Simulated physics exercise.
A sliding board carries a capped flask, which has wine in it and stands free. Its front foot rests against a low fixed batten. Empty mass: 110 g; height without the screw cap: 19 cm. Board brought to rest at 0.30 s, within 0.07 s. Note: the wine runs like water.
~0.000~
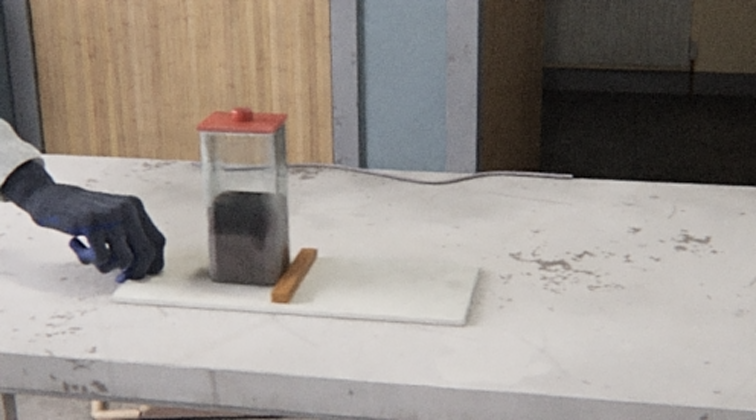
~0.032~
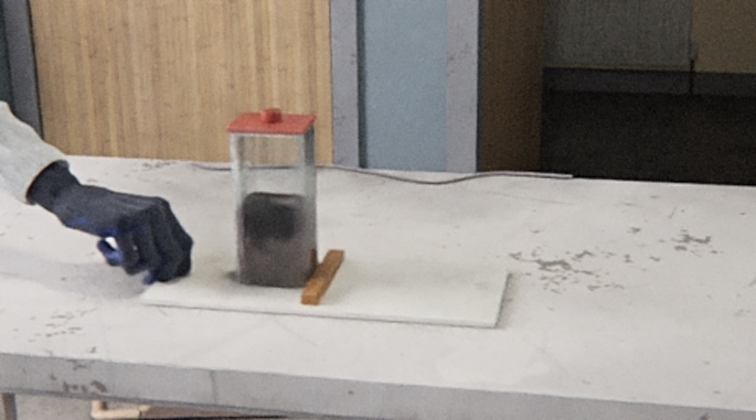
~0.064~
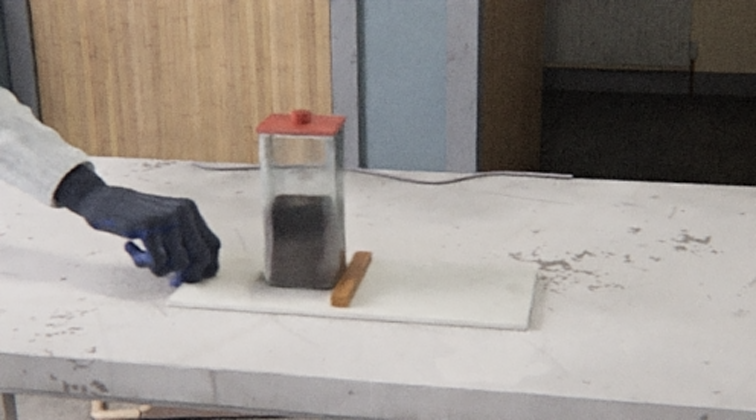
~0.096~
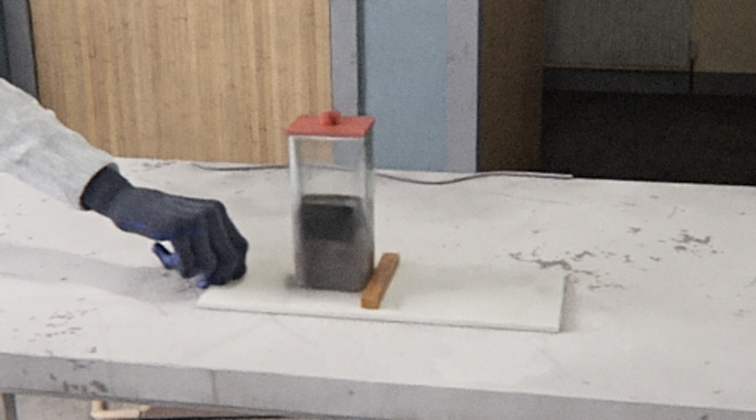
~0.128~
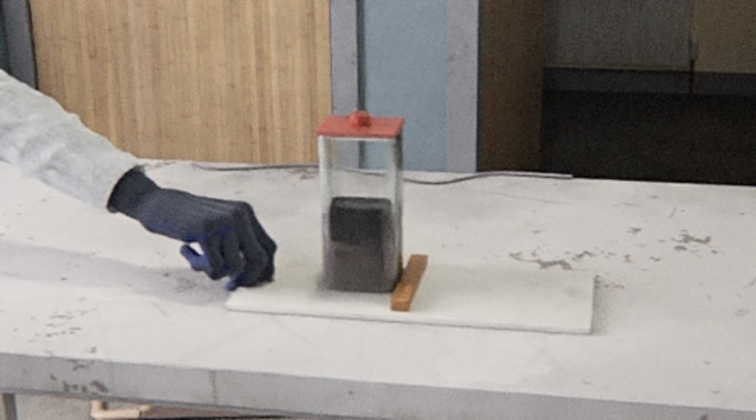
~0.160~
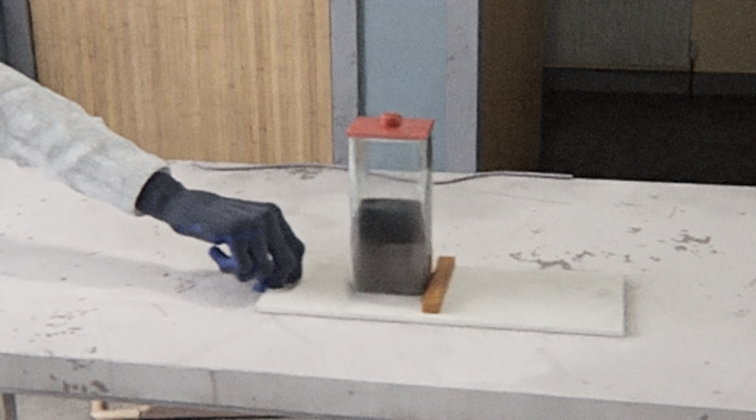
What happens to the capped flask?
Knocked down.
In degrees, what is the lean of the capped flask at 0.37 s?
Looks like close to 10 degrees of lean.
Then, 0.37 s in, the board moves at 0.00 m/s; the capped flask leans 10°.
Then, 0.49 s in, the capped flask leans 35°.
Then, 0.65 s in, the capped flask lies on its side.
Then, 0.87 s in, the capped flask lies on its side.
Finally, the capped flask lies on its side.
